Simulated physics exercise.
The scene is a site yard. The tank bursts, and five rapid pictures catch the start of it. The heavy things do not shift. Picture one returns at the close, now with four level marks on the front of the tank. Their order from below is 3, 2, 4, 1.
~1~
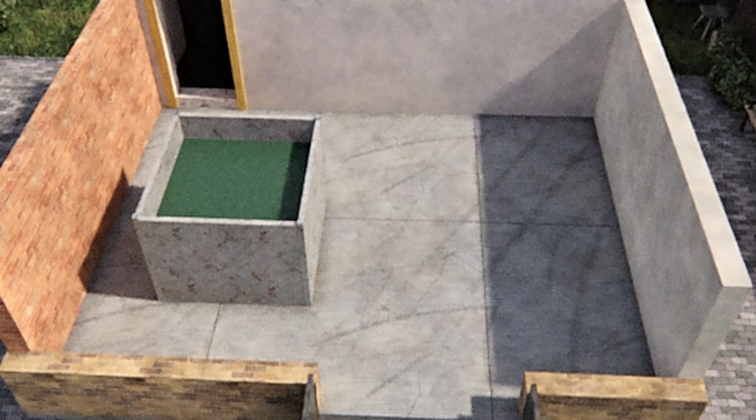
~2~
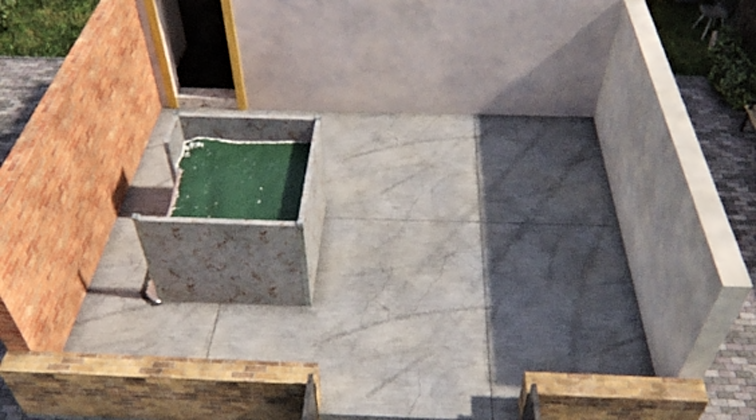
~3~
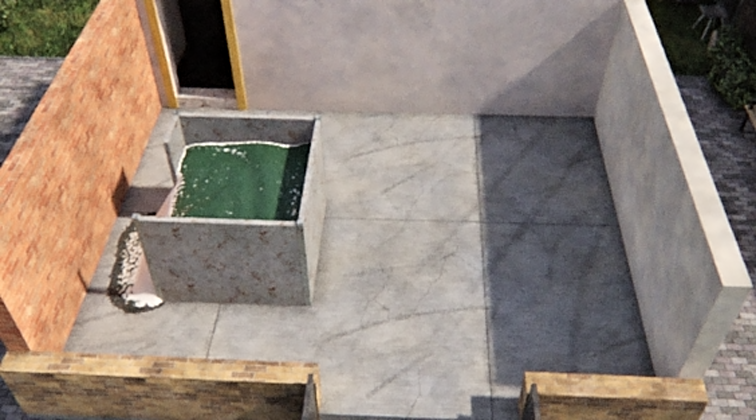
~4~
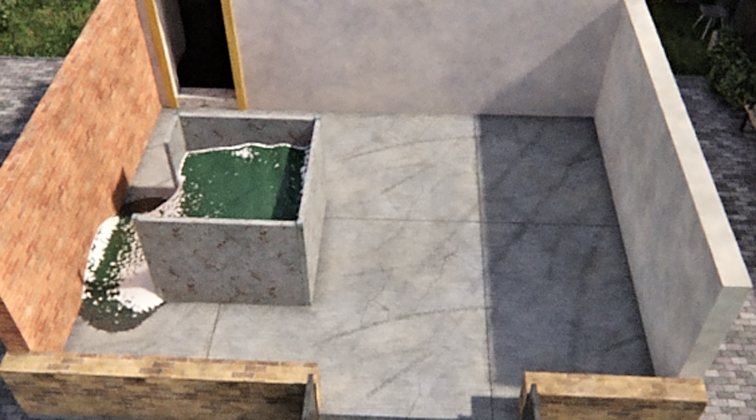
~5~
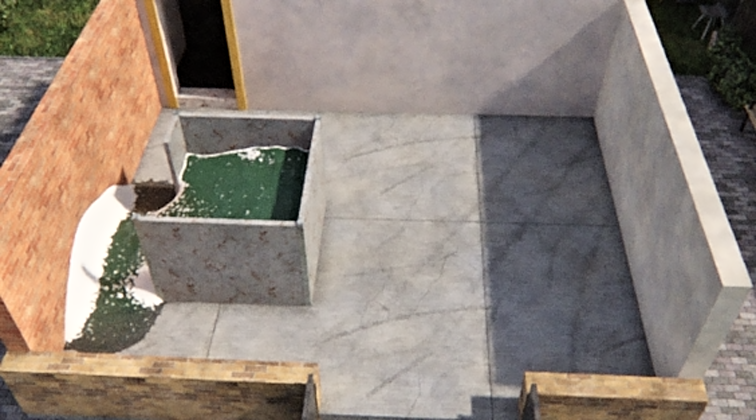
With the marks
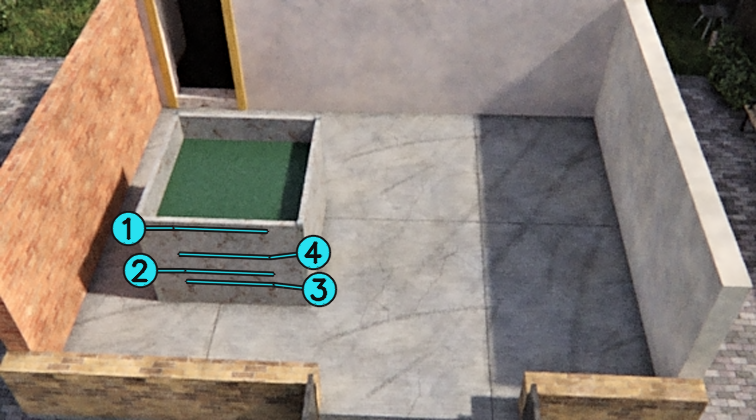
Green water pours from the left side of a concrete tank and spreads beside the brick wall.
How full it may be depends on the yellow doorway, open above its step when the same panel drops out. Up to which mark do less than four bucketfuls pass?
The answer is line 2.
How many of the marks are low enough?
Two of the four.
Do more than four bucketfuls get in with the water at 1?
Yes.
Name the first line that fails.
It is 4.
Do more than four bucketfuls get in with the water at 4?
Yes, that goes wrong.
In cyan, 1 at (219, 229); 2 at (228, 272); 3 at (230, 283); 4 at (225, 255); from the bottom up 3, 2, 4, 1.
For line 1, dozens of bucketfuls pour in.
For line 2, a bucket or two gets in.
For line 3, nothing gets over.
For line 4, about 8 bucketfuls get in.
